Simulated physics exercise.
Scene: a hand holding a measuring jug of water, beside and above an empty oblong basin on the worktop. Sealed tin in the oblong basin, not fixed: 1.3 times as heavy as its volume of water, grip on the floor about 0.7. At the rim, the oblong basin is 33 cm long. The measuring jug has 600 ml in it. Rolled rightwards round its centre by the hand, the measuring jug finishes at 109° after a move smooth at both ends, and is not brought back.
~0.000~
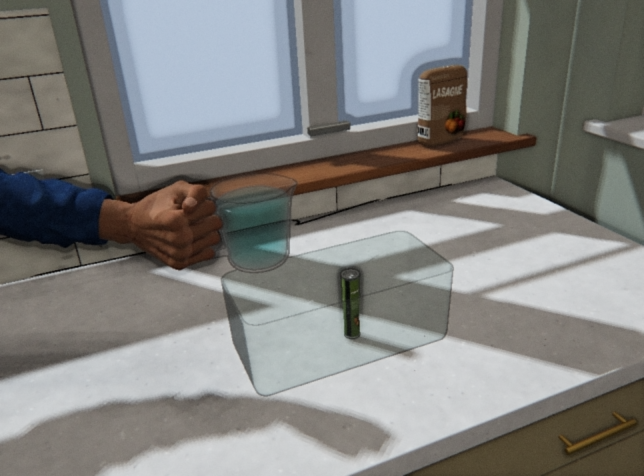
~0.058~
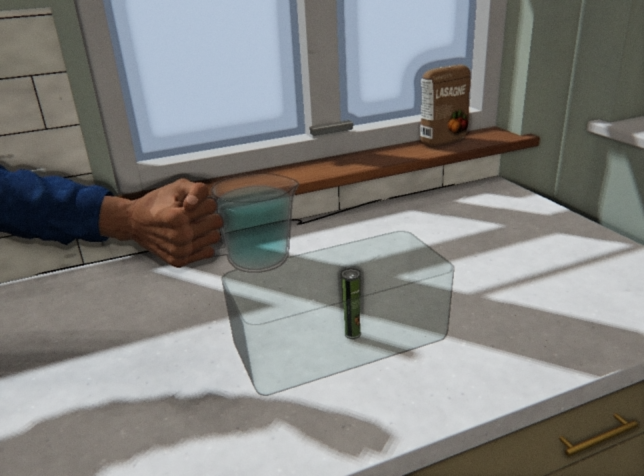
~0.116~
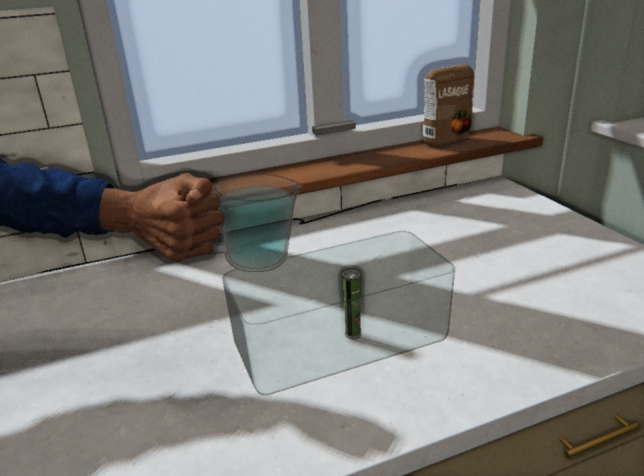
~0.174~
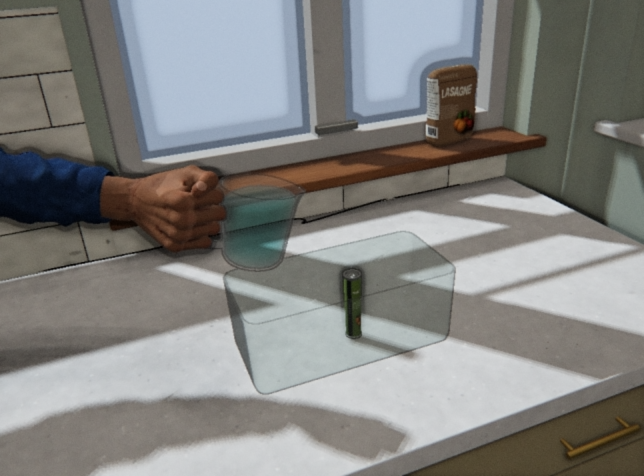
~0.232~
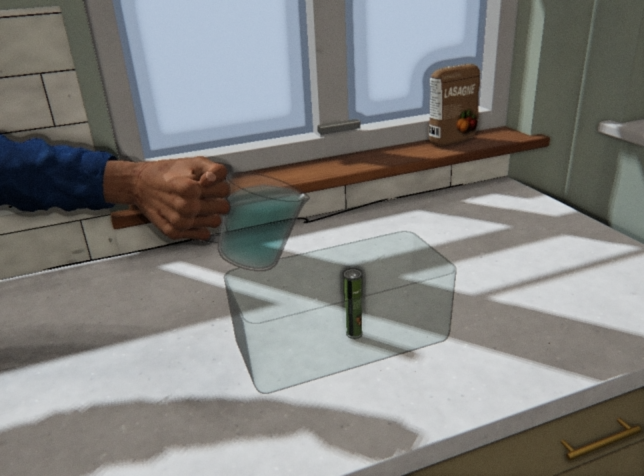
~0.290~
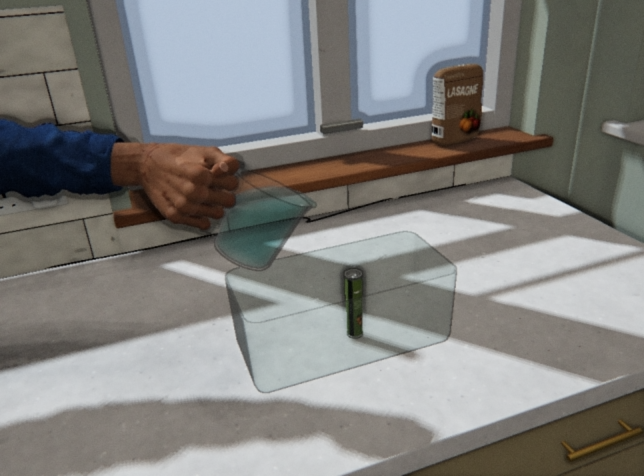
A hand tilts a clear jug of water rightwards above an empty basin.
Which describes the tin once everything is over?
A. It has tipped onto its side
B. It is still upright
It has tipped onto its side.
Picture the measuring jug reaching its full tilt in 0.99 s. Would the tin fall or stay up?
After the tilt, the tin has tipped over.
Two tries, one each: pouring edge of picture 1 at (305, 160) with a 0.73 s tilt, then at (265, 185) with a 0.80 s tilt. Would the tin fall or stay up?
Trial 1 - tin tips; trial 2 - tin stays standing.
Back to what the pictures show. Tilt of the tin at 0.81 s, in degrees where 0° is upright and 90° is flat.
Measured tilt, approx.: 5 degrees.
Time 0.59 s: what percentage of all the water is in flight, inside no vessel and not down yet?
Some 22 per cent.
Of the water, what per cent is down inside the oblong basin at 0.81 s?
The share is close to 88 percent.
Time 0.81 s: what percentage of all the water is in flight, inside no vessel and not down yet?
Close to 6 in every hundred parts.
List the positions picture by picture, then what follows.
In the first picture, it leans 0°; its right rim is at (296, 180); the water meets the walls at (215, 205) and (287, 191); the oblong basin's rim runs from (232, 301) to (430, 249); the tin's top is at (350, 277).
In the second picture, it leans 1°; its right rim is at (298, 181); the water meets the walls at (216, 203) and (288, 191).
In the third picture, it leans 6°; its right rim is at (301, 183); the water meets the walls at (219, 202) and (290, 191).
In the fourth picture, it leans 12°; its right rim is at (305, 188); the water meets the walls at (222, 202) and (295, 191).
In the fifth picture, it leans 21°; its right rim is at (309, 195); the water meets the walls at (225, 206) and (302, 193).
In the sixth picture, it leans 32°; its right rim is at (312, 204); the water meets the walls at (224, 214) and (304, 198); 1 per cent is over the edge.
After 0.59 s the tilt is 92° and 50 per cent is still to pour; the tin stands where it began.
After 0.81 s the tilt is 109° and 7 per cent is still to pour; the tin leans 6°.
After 1.05 s the tilt is 109° and 0 per cent is still to pour; the tin lies on its side.
After 1.30 s the tilt is 109° and 0 per cent is still to pour; the tin lies on its side.
In the end the tin lies on its side.
